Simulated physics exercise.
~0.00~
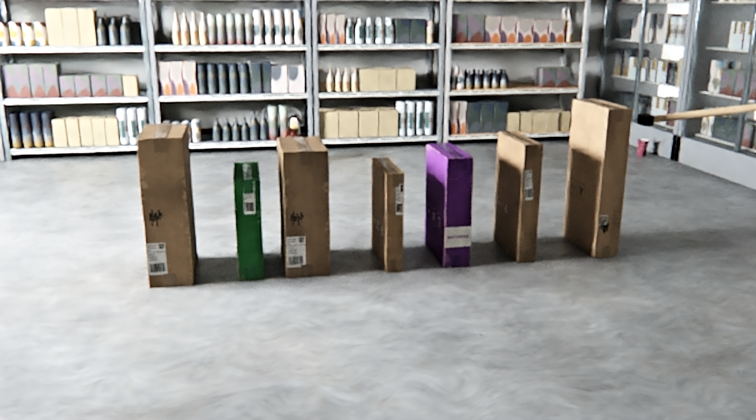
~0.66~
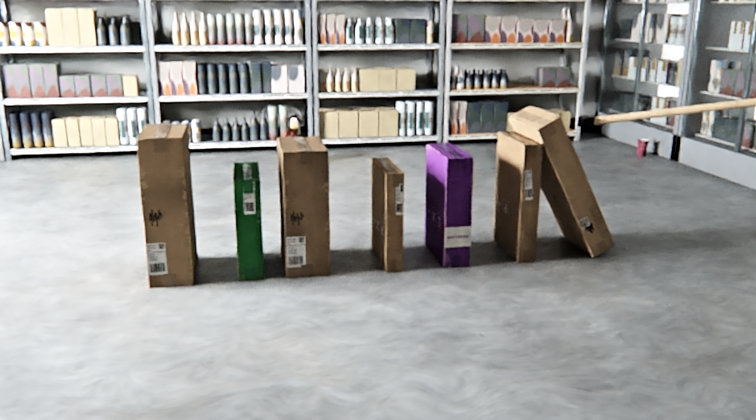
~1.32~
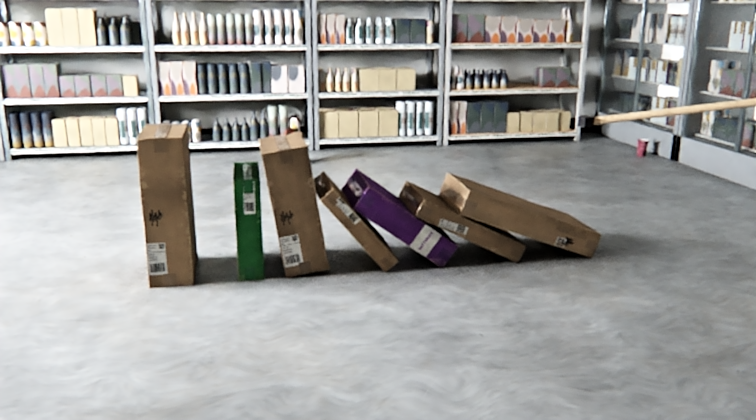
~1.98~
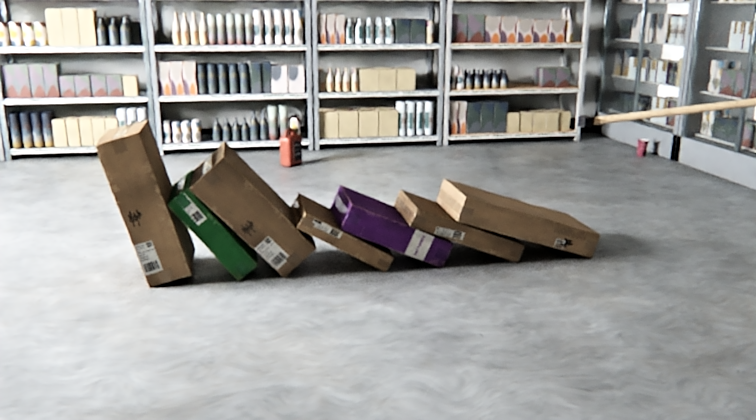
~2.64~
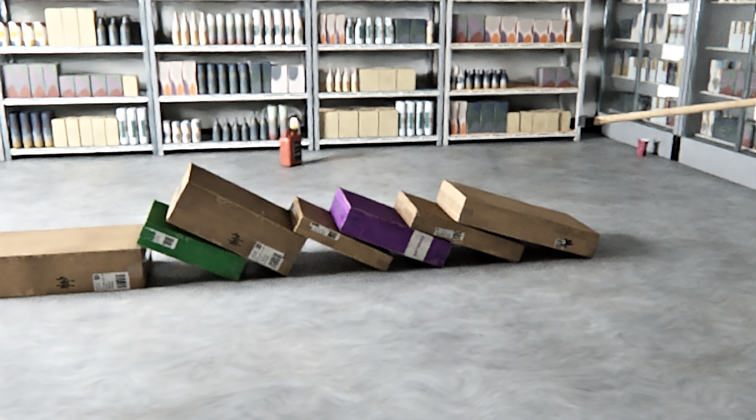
Seven upright cardboard cartons, one green and one purple, toppling leftward in turn after a pole tips the rightmost, all ending down.
